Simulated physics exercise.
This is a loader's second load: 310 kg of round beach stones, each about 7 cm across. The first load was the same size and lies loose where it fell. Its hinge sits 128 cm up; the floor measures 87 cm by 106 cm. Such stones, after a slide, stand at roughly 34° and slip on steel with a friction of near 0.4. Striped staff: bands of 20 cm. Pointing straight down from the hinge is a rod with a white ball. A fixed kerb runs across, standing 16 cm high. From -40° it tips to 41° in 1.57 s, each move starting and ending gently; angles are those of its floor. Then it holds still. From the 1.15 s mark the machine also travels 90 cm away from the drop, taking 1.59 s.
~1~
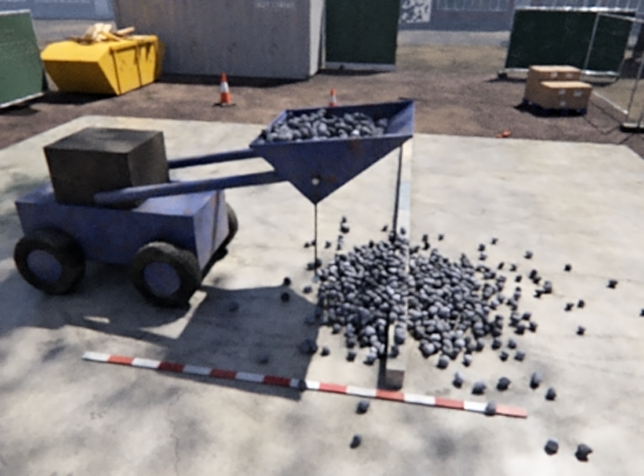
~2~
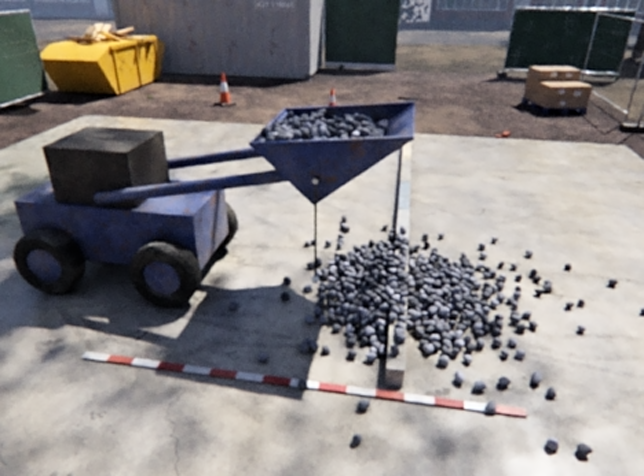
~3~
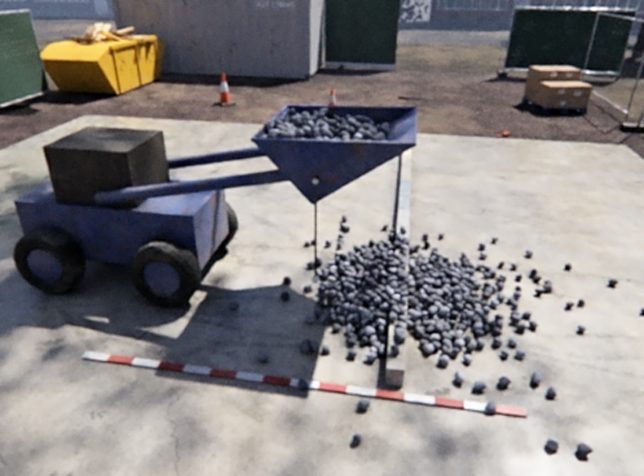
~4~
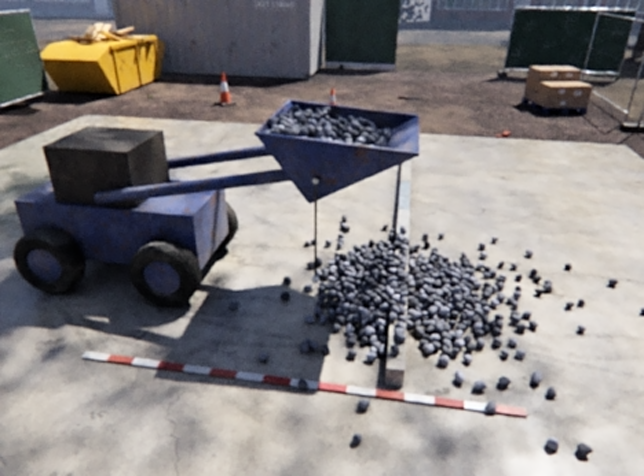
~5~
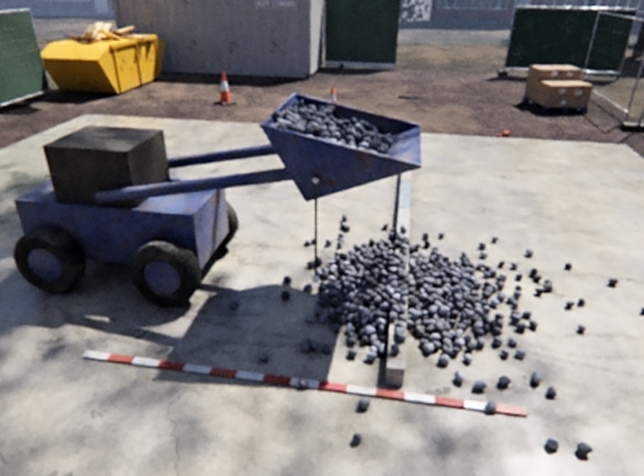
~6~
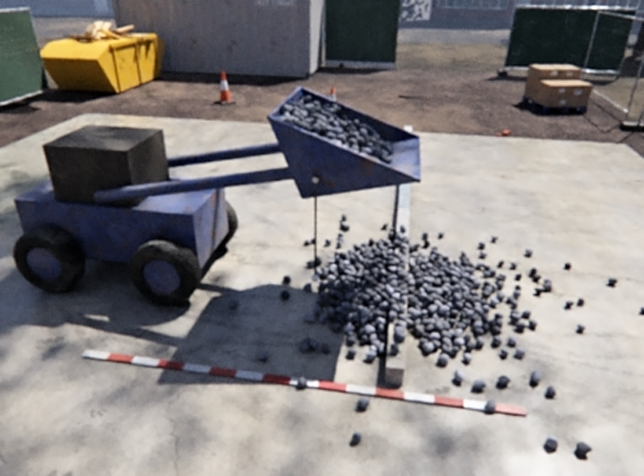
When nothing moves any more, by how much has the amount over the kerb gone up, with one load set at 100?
It has gone up by about 56 per cent of a load.
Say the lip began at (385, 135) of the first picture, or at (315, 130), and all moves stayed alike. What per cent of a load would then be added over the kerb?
Near 35 in a hundred first, near 0 in a hundred second.
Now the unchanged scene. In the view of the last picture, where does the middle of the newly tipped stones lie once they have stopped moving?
The middle ends up near (413, 283).
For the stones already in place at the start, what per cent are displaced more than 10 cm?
Roughly 20 percent.
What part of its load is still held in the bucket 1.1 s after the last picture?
Roughly 15 per cent remains inside.
Then, 0.6 s after the last picture the floor is at 29°; in per cent of one load, 98 in the bucket, 60 on this side of the kerb, 42 over the kerb; the foremost stones are at (581, 293).
Then, 1.1 s after the last picture the floor is at 41°; in per cent of one load, 15 in the bucket, 107 on this side of the kerb, 78 over the kerb; the foremost stones are at (581, 293).
Then, 2.6 s after the last picture the floor is at 41°; in per cent of one load, 0 in the bucket, 102 on this side of the kerb, 98 over the kerb; the foremost stones are at (597, 301).
Then, 5.1 s after the last picture the floor is at 41°; in per cent of one load, 0 in the bucket, 102 on this side of the kerb, 98 over the kerb; the foremost stones are at (597, 301). Net gain over the kerb, 56.
